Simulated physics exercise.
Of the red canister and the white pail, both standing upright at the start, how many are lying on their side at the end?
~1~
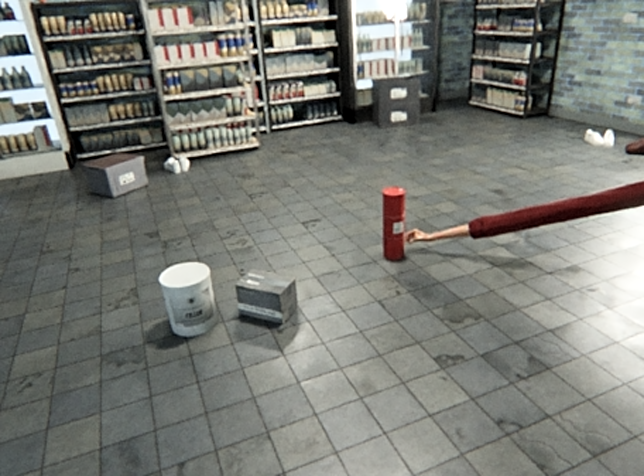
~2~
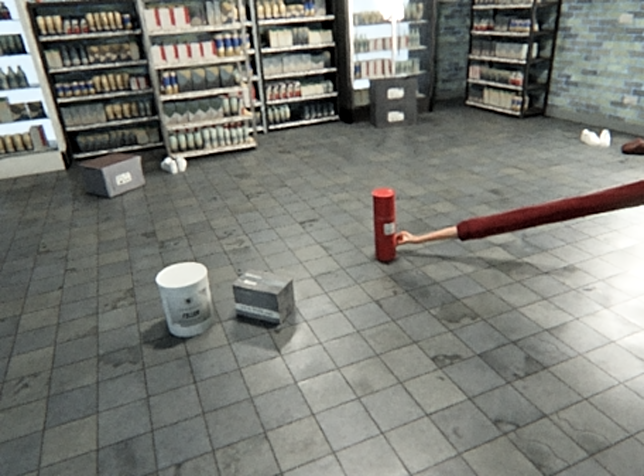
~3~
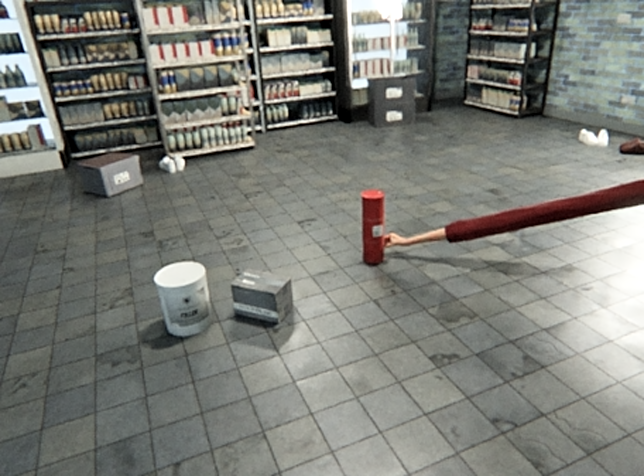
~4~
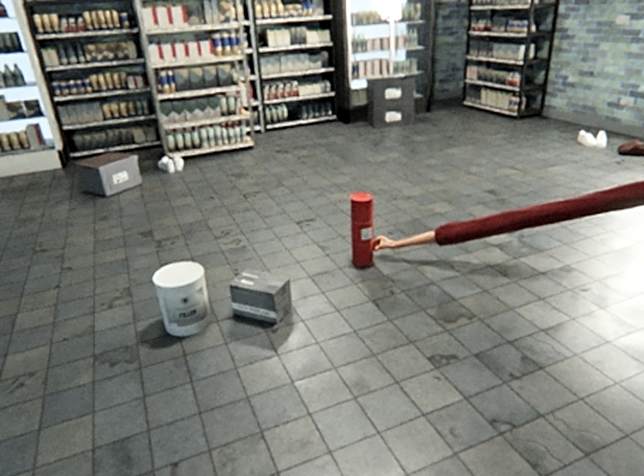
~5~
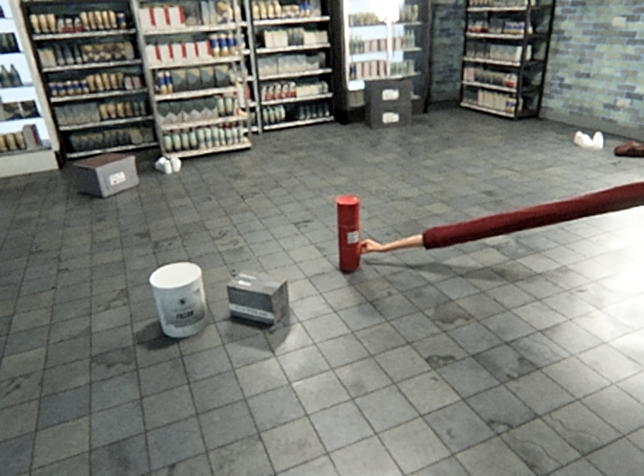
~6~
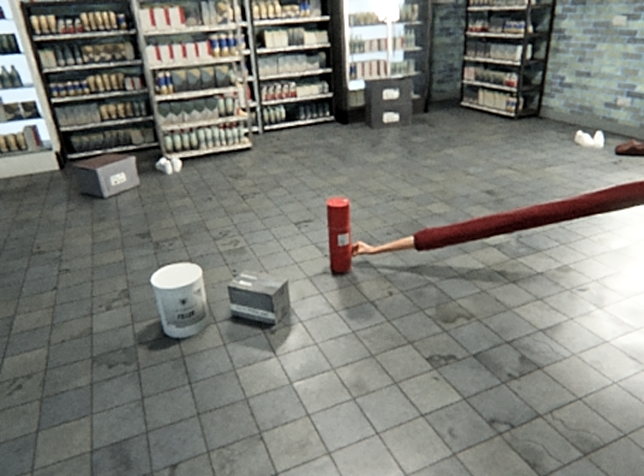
None of them are lying down. The red canister has slid to the left but still stands, and the white pail stays upright in its place.
